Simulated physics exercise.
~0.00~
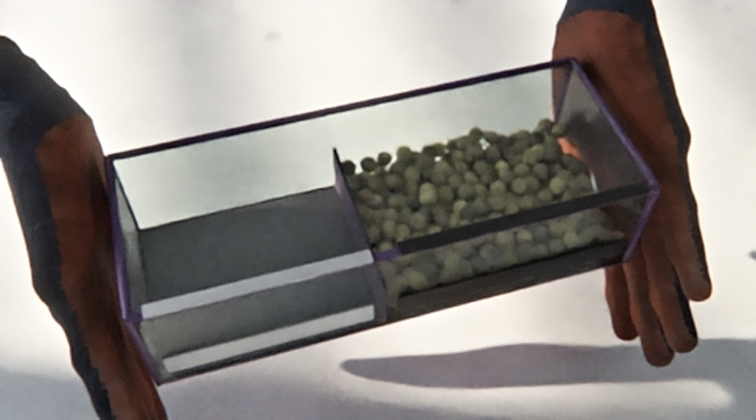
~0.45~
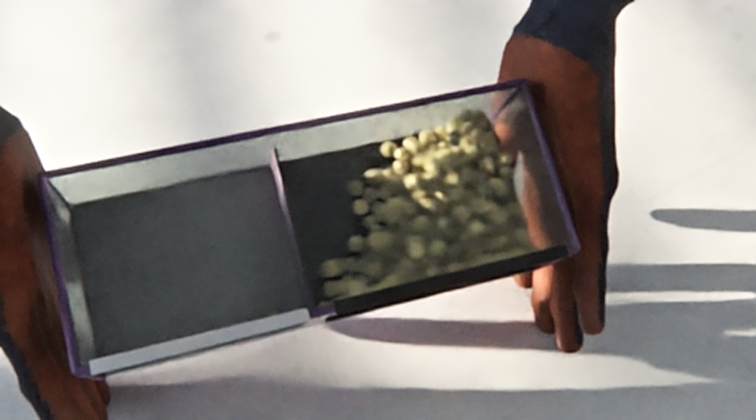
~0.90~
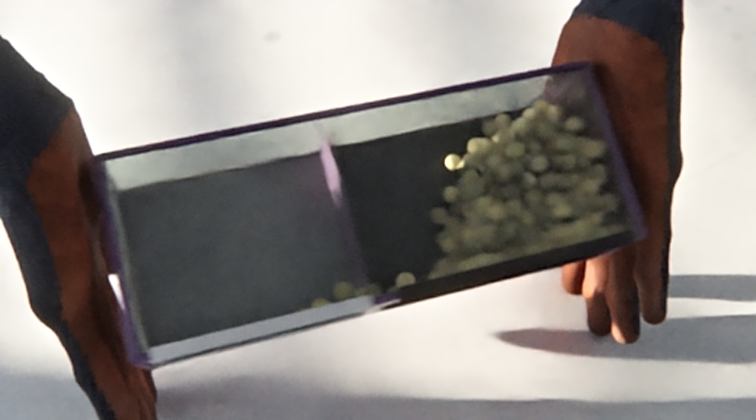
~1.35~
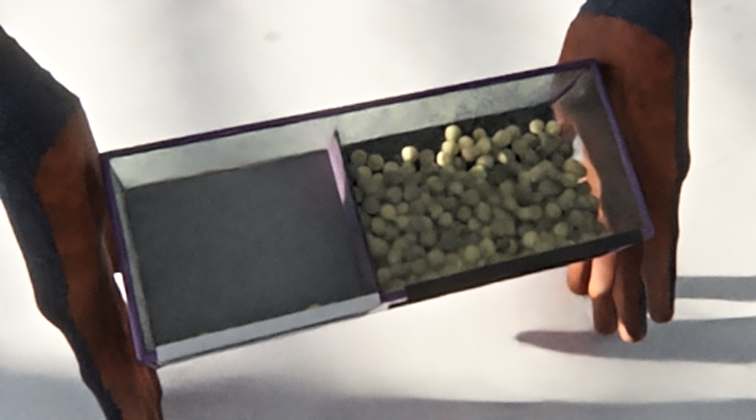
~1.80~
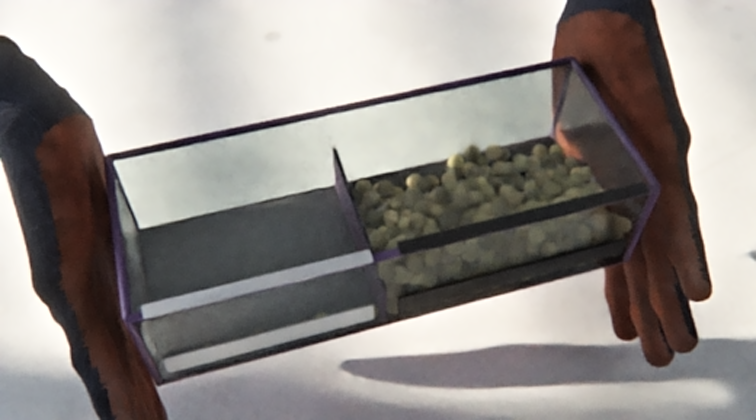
Hands tilting and shaking a clear divided box of soya beans, then levelling it, the beans settling in the right-hand compartment.
